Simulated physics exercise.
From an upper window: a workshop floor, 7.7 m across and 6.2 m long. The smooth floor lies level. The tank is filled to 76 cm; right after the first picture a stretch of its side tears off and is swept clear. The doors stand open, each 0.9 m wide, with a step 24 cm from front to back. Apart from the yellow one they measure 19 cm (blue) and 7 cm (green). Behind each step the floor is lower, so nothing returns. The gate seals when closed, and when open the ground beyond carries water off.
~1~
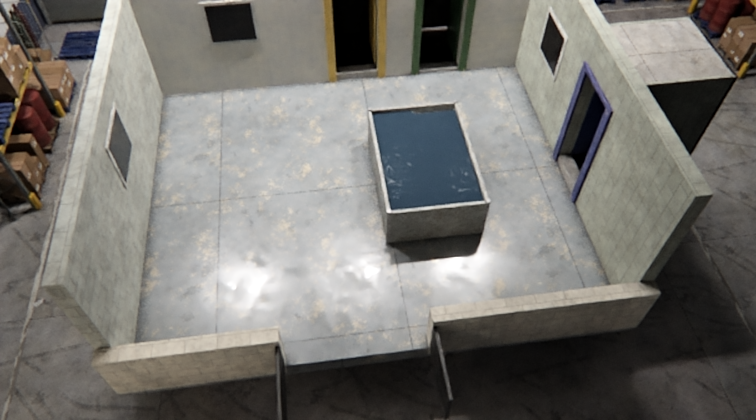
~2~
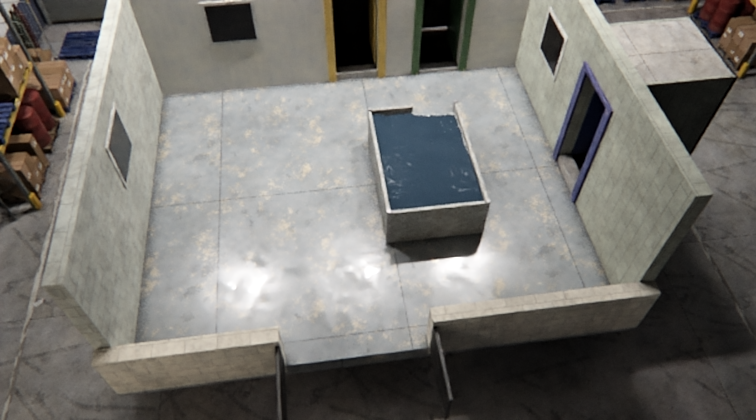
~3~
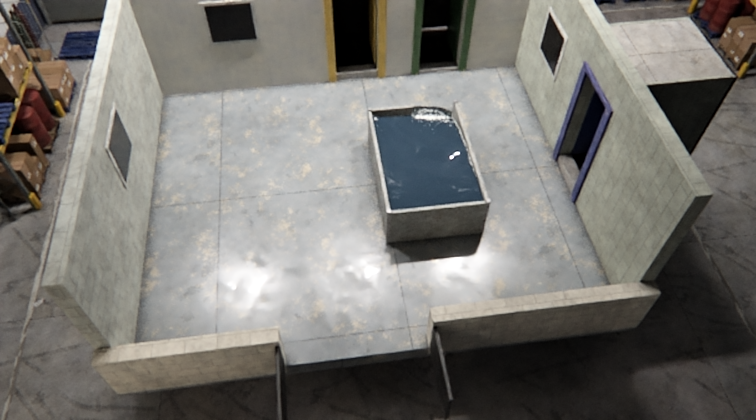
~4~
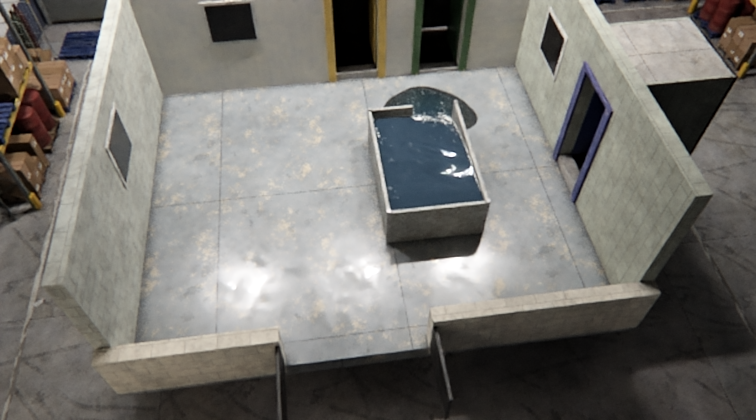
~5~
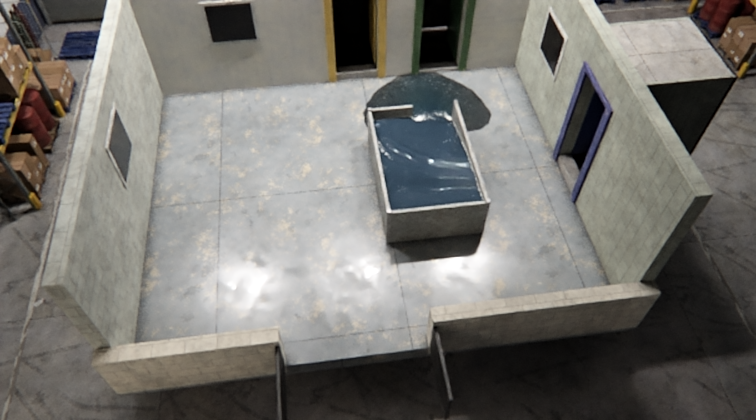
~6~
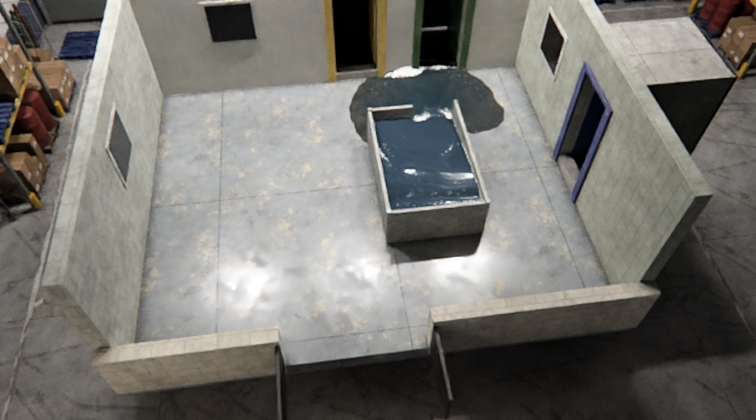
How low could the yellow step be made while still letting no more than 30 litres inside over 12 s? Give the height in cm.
Close to 14 cm is just enough.
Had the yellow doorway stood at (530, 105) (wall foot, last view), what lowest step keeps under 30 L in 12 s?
About 8.0 cm.
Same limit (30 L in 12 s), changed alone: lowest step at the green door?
About 30 cm at green.
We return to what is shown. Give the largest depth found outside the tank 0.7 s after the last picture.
Roughly 43 cm.
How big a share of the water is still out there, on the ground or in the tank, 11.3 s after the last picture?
Some 76 per cent remains.
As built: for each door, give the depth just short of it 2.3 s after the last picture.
In cm: Blue 1, yellow 16, green 23.
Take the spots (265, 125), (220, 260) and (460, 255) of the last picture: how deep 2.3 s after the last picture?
Roughly 3, 0 and 0 cm, in turn.
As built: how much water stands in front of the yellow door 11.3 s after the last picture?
Some 5.0 cm.
Then, 0.7 s after the last picture water covers 15 % of the floor, deepest (43 cm) near (439, 133); 19 cm at the yellow door, 0 litres in over its 18 cm step.
Then, 2.3 s after the last picture water covers 35 % of the floor, deepest (28 cm) near (431, 133); 16 cm at the yellow door, 9 litres in over its 18 cm step.
Then, 11.3 s after the last picture water covers 95 % of the floor, deepest (8 cm) near (431, 133); 5 cm at the yellow door, 10 litres in over its 18 cm step.
At the yellow door as built, the water peaked near 21 cm, 1.1 s after the last picture.
Run again over the same 12 s with other heights there, 37 litres in over 13 cm, 23 litres over 15 cm. The limit of 30 litres is kept from about 14 cm up.
